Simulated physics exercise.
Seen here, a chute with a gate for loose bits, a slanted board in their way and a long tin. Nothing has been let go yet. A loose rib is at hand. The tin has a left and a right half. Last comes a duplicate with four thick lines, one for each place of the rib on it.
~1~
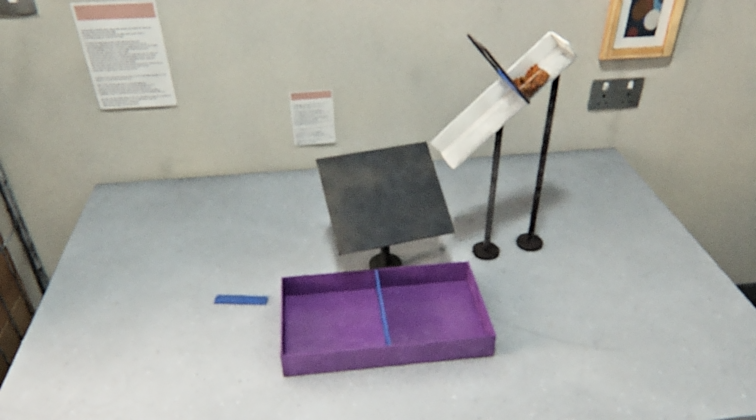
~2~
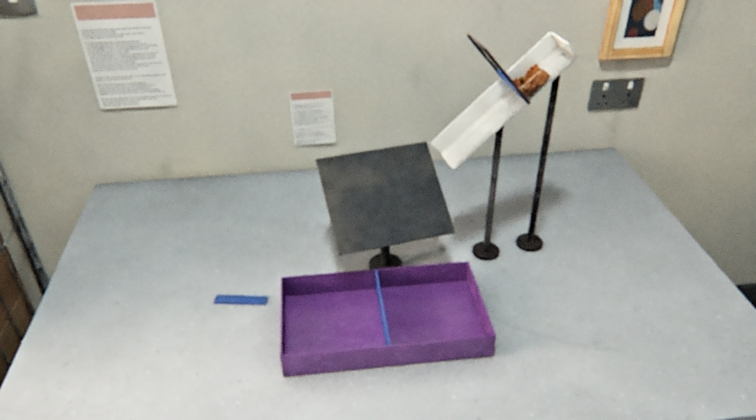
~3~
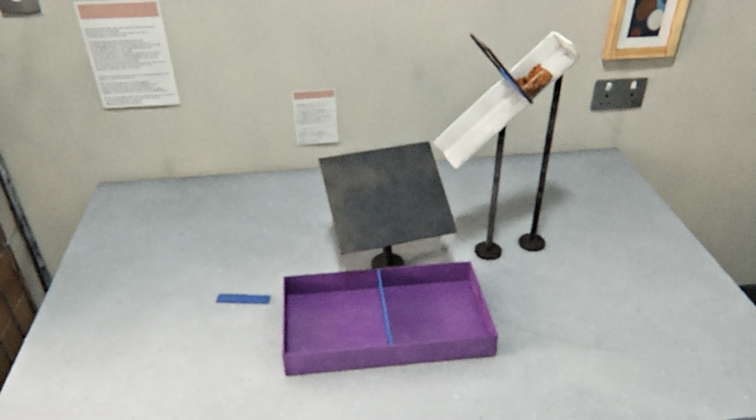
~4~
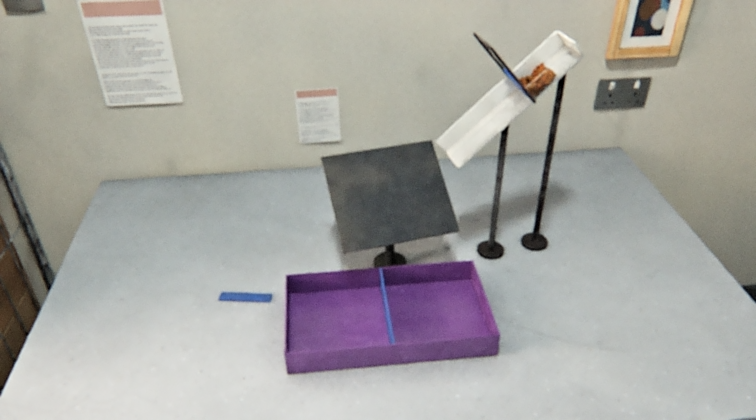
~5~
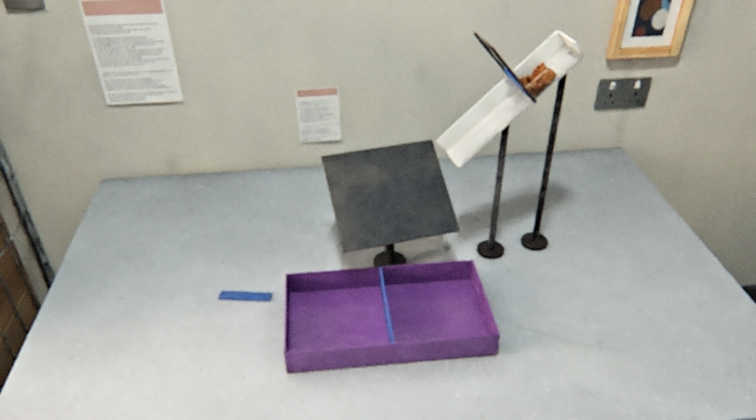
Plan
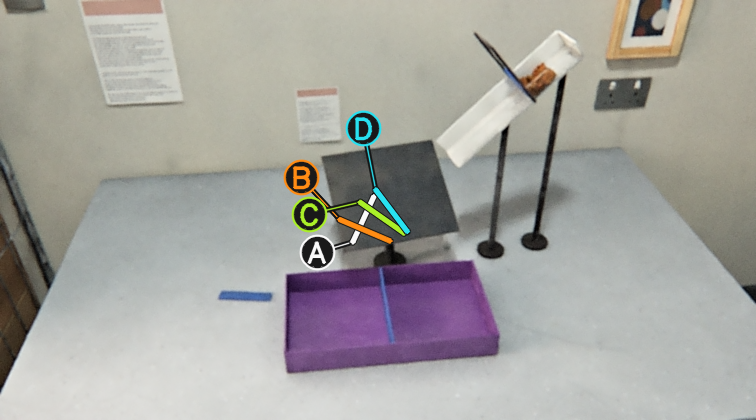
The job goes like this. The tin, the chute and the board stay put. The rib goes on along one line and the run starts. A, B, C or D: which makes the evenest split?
Line A.
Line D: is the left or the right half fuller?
More lands on the right.
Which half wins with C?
Right.
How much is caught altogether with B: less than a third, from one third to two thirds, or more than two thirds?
More than two thirds.
On the marked copy, line A from (373, 196) to (352, 242); line B from (339, 219) to (390, 240); line C from (360, 202) to (404, 233); line D from (375, 189) to (407, 231).
With A, of what is caught, roughly half in the left half, roughly half in the right.
With B, of what is caught, about a tenth in the left half, almost all in the right.
With C, of what is caught, just a few in the left half, almost all in the right.
With D, of what is caught, just a few in the left half, almost all in the right.
